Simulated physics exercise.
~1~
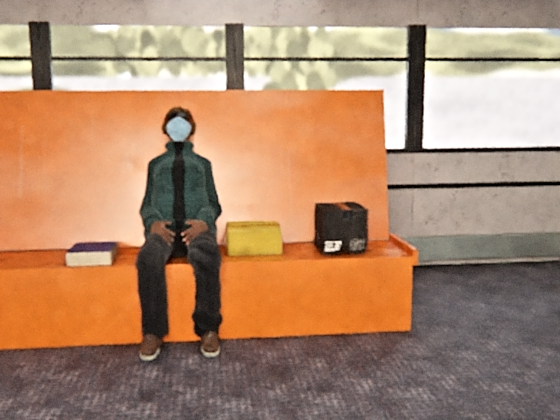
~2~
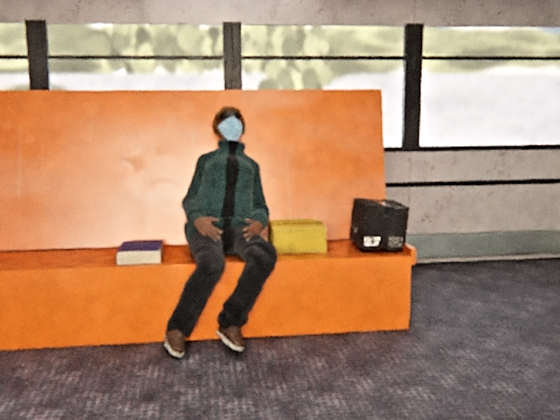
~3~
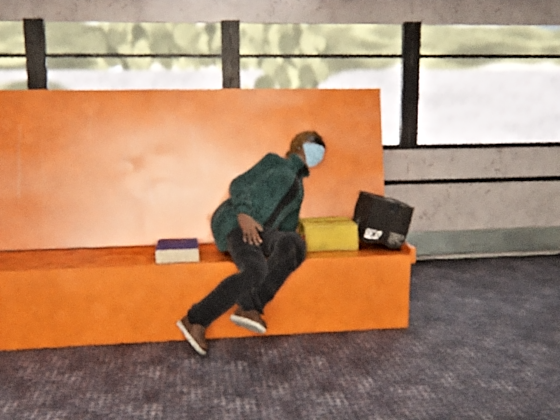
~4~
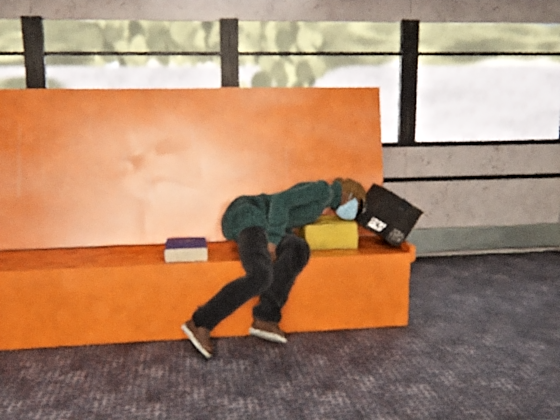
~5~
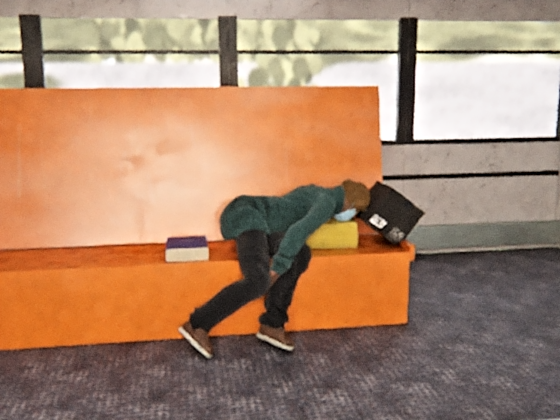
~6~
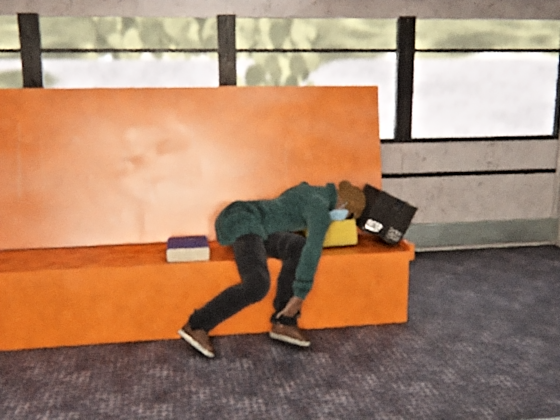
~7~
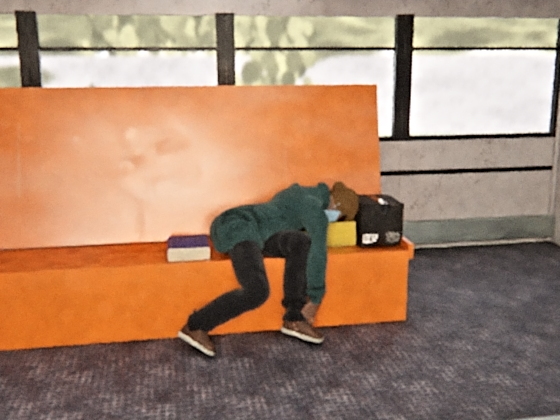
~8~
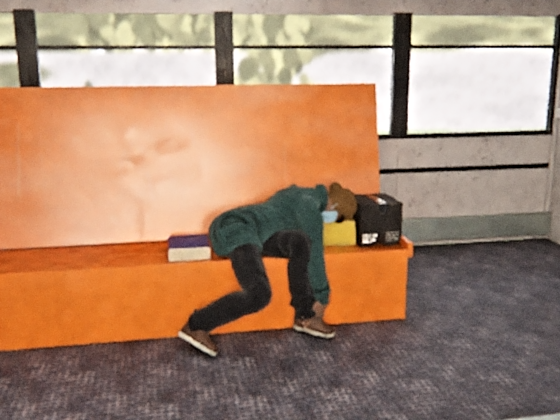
On an orange bench in a rail car, a masked passenger slides right with the luggage and slumps sideways over a yellow carton; a black holdall tips at the bench end, then settles flat, and everything stays on, one arm dangling toward the floor.
